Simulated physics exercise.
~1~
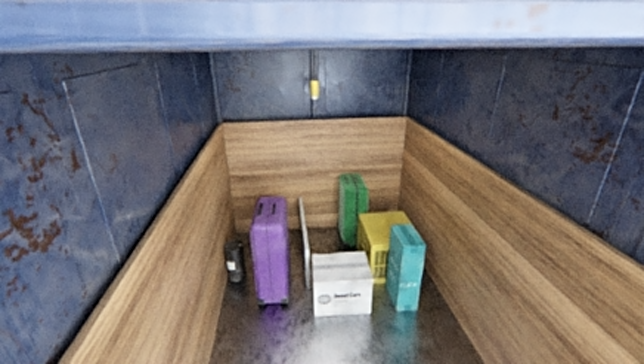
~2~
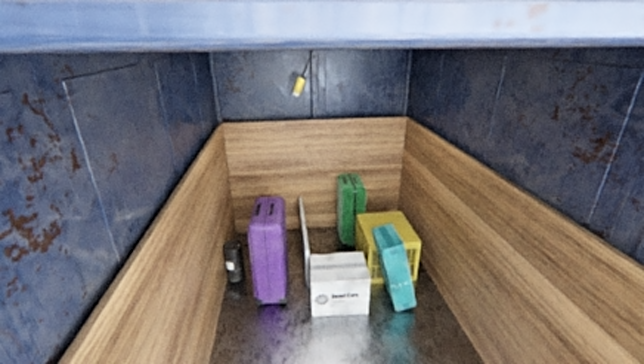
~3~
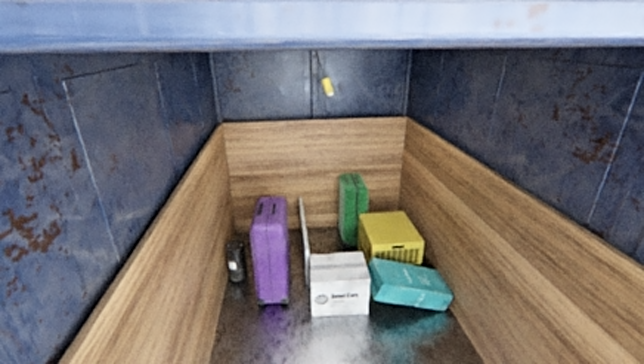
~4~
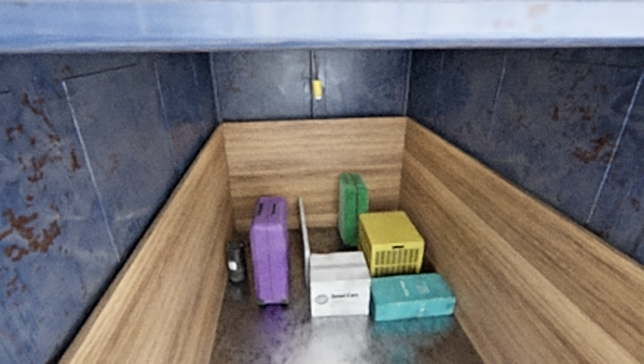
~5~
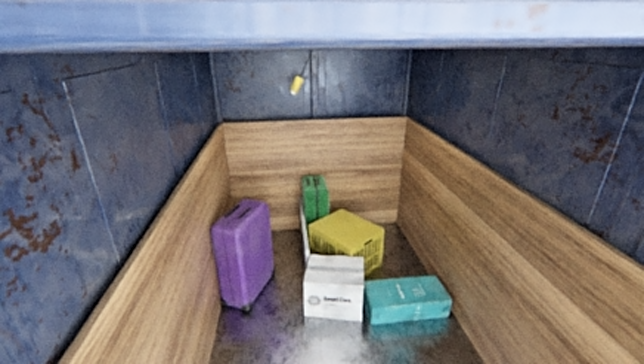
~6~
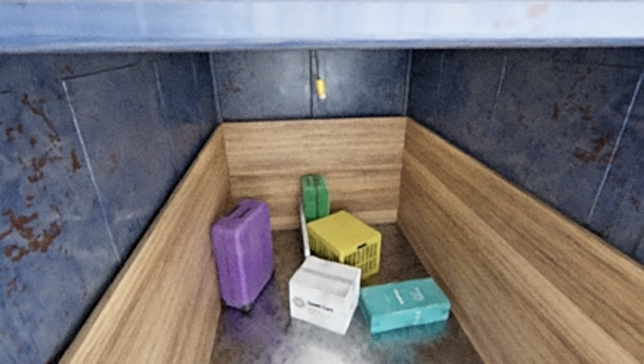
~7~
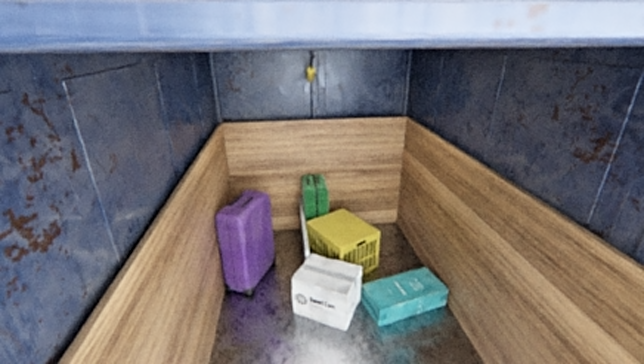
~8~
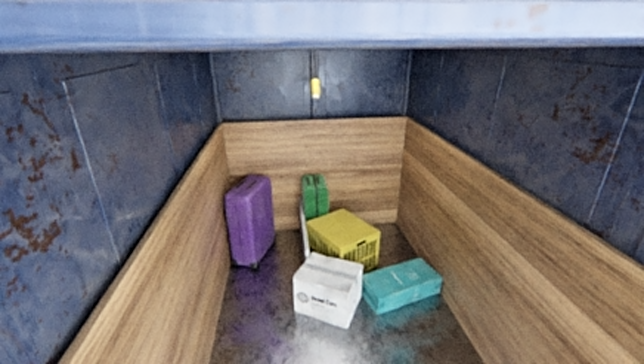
In a van's load bay, a turquoise box topples onto its side, then cases and a yellow chest slide left.
